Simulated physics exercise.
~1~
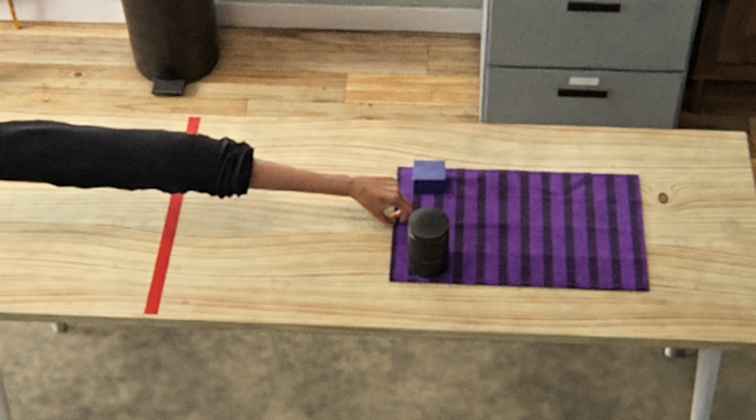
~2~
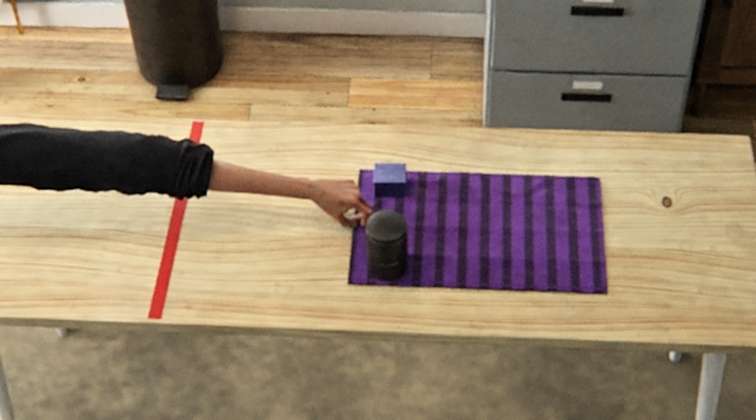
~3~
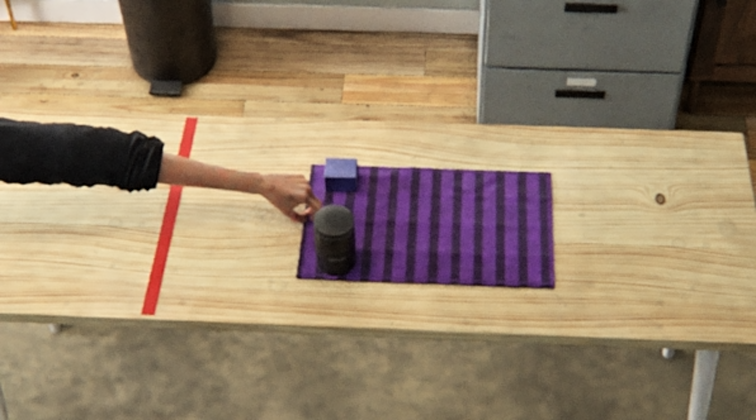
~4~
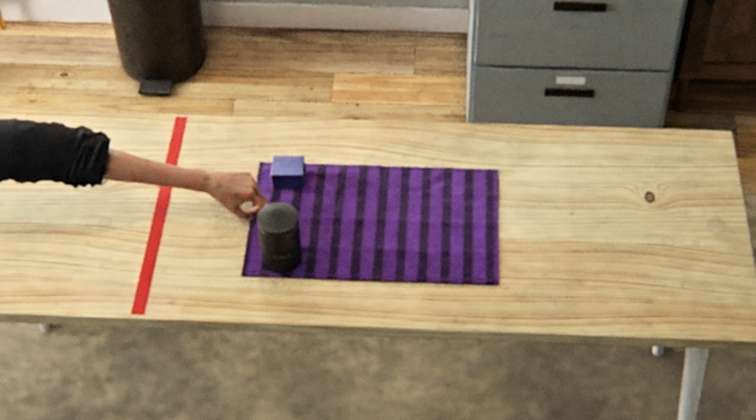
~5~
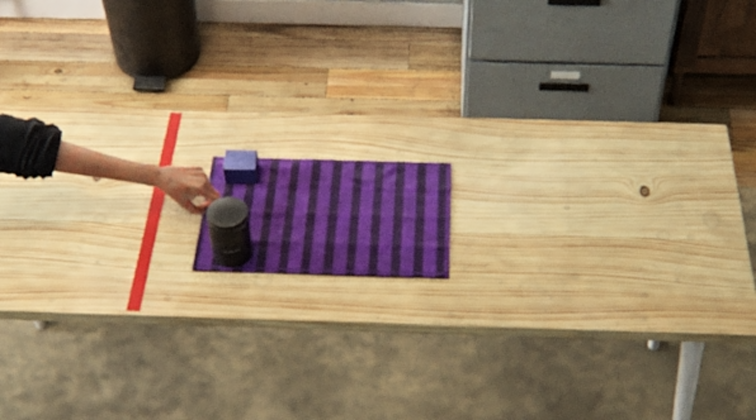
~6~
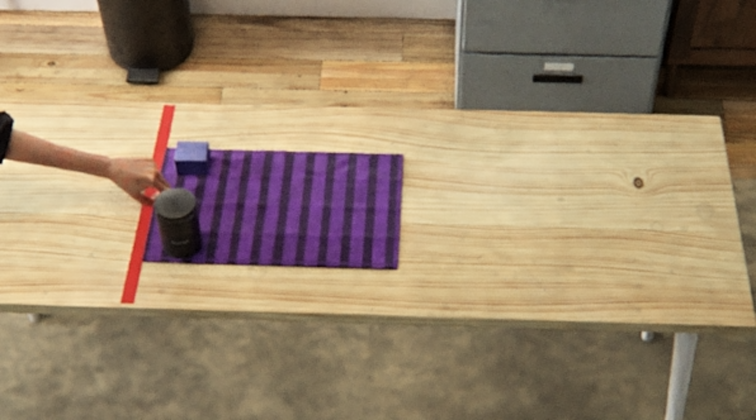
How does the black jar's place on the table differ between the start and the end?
At the start the black jar stands well to the right of the red tape, around the middle of the table. By the end it is much farther left, just beside the tape, still upright on the cloth.
